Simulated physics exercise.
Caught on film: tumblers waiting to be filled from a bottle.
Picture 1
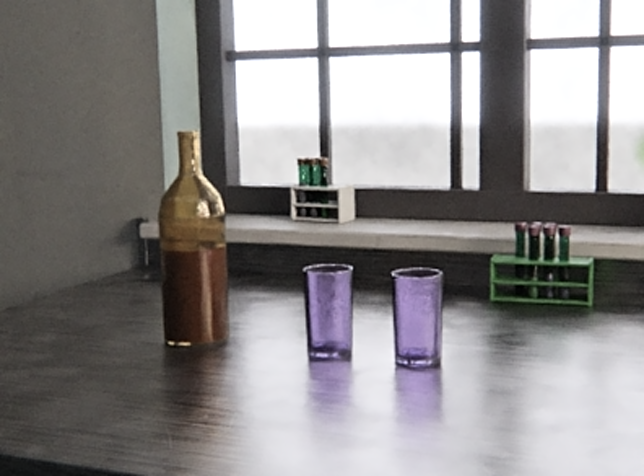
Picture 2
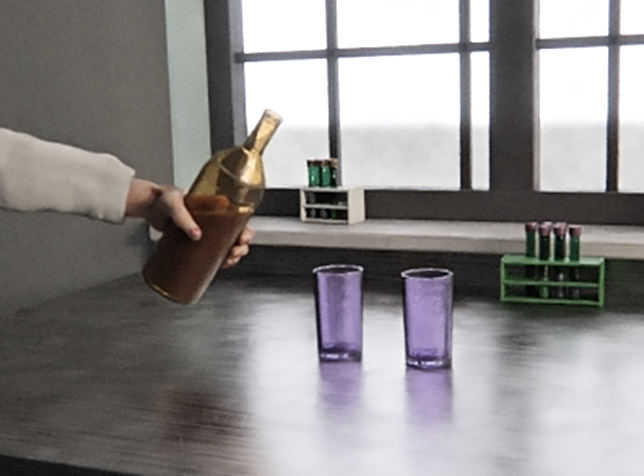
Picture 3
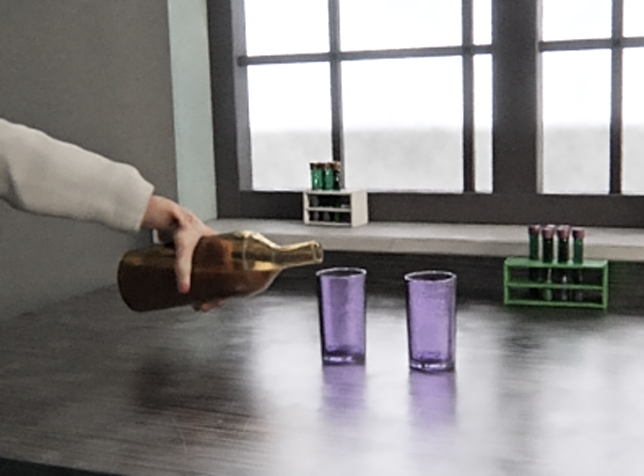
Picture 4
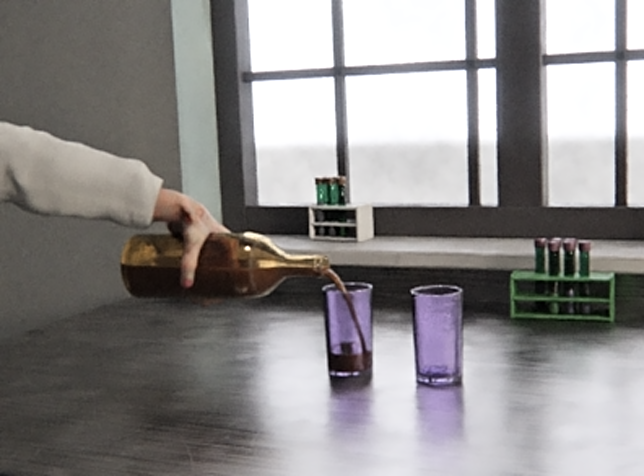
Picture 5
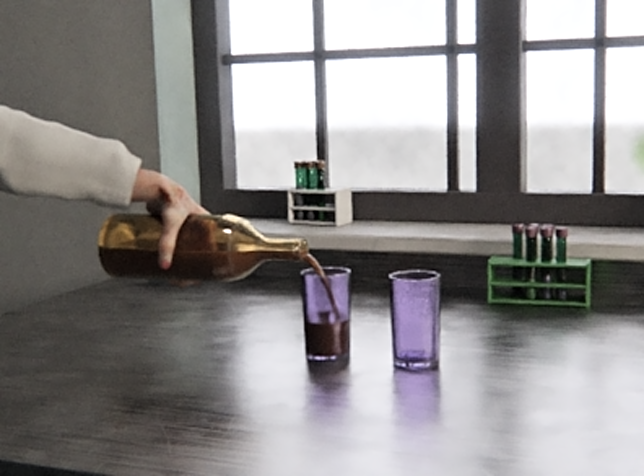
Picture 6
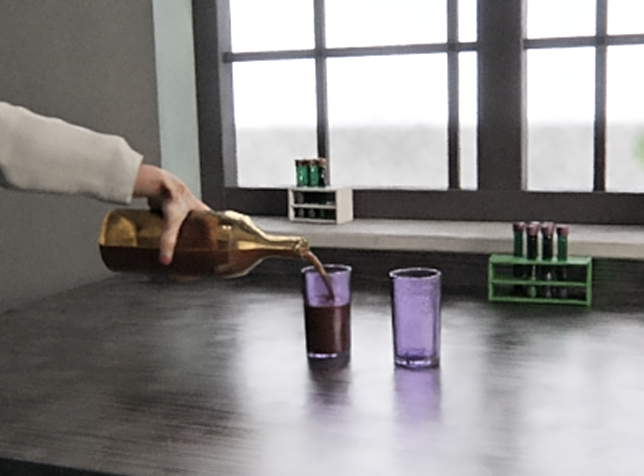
A hand in a pale sleeve reaches in from the left over a dark, glossy table by a bright paned window, seen from the front in a slightly shifting view. An amber bottle of brown liquid stands left of two empty purple tumblers, with small racks of tubes behind. The hand lifts the bottle, tilts it rightward to level, and pours a thin stream that fills the left tumbler partway.
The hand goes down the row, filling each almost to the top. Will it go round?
It will do.
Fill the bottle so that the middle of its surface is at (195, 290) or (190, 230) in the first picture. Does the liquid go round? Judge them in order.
One after the other: Short, plenty.
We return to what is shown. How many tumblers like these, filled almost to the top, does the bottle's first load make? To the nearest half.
About 3.0.
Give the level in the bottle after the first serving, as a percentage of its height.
Close to 30 %.
Shortly, the first is about three quarters full.
Then, the first is done and the bottle has about two thirds of its load.
At the finish, both are full and about a third of the cocoa is over.
